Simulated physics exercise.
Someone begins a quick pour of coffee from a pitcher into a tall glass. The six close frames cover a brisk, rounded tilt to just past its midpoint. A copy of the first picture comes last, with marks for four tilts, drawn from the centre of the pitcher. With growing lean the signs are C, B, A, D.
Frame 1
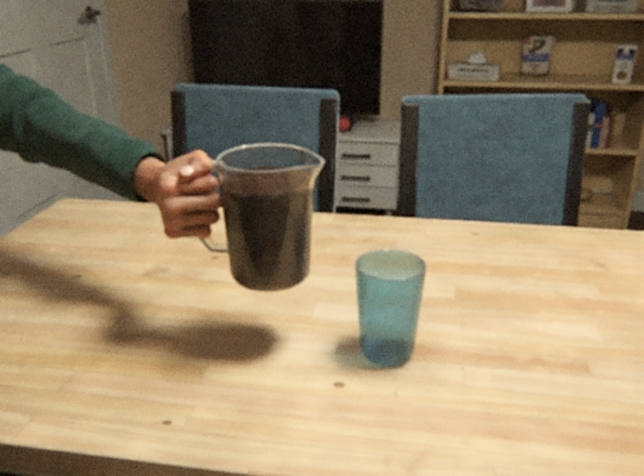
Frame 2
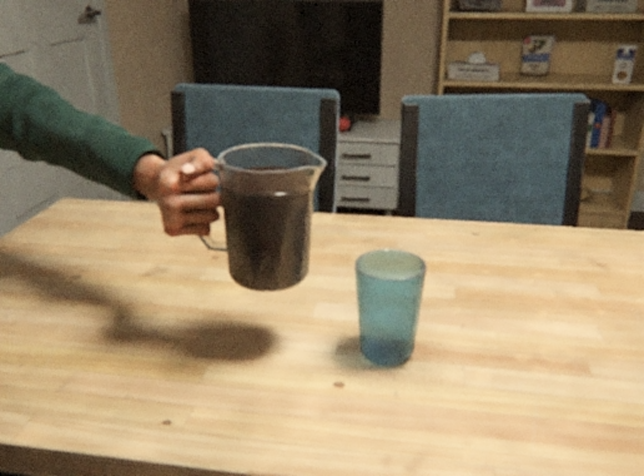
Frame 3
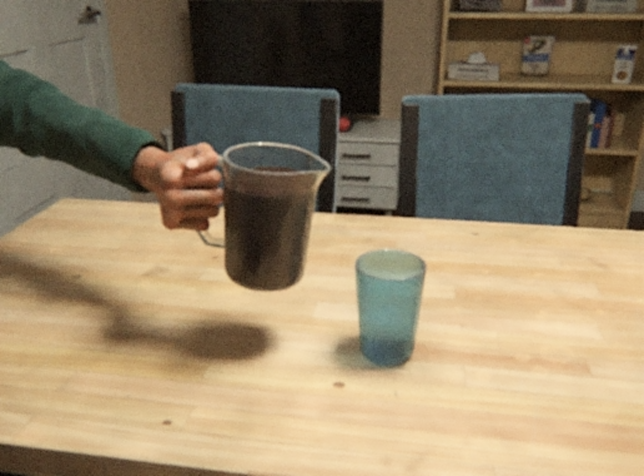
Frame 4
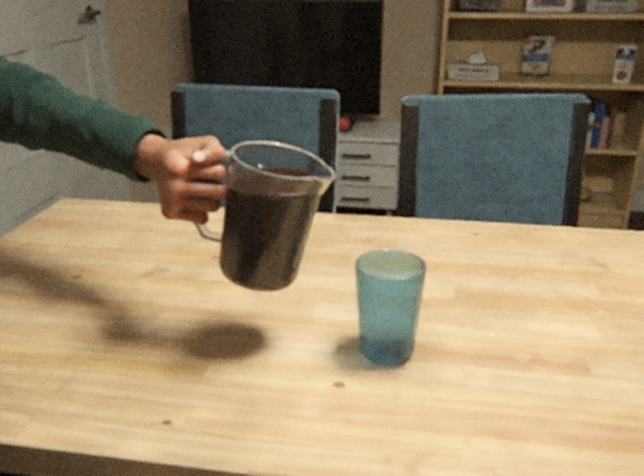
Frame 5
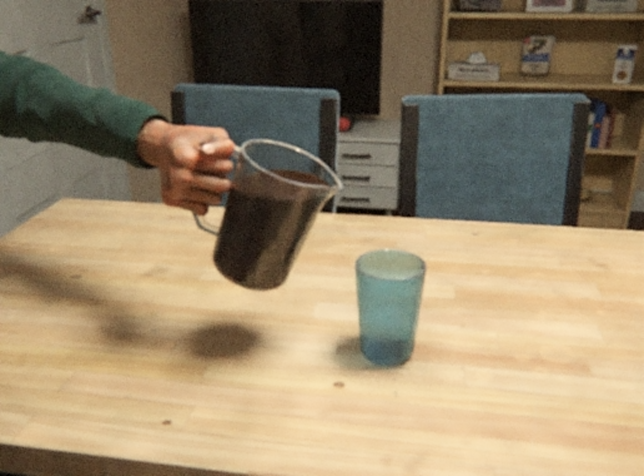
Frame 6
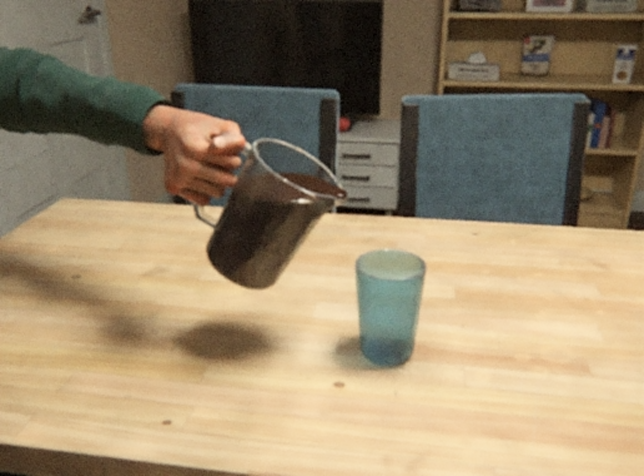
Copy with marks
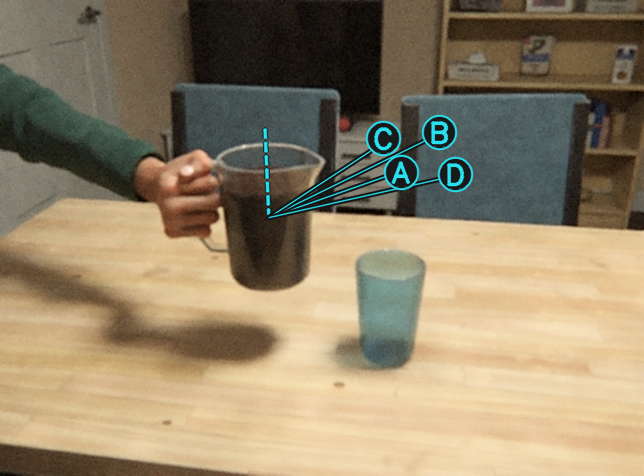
A hand tilts a clear pitcher of dark coffee rightward near a tall blue glass.
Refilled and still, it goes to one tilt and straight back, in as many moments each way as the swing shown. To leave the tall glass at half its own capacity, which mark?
C works best here.
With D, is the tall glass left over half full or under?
Over.
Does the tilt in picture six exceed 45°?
No, it does not.
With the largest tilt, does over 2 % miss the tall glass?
Yes.
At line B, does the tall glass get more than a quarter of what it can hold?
Yes, clearly.
On the marked copy, A at (385, 176); B at (424, 140); C at (371, 150); D at (438, 179).
For line A, the tall glass ends with about 85 % of what it can hold.
For line B, the tall glass ends with about 66 % of what it can hold.
For line C, the tall glass ends with about 48 % of what it can hold.
For line D, the tall glass ends with about 90 % of what it can hold; 11 % of the coffee is spilt.
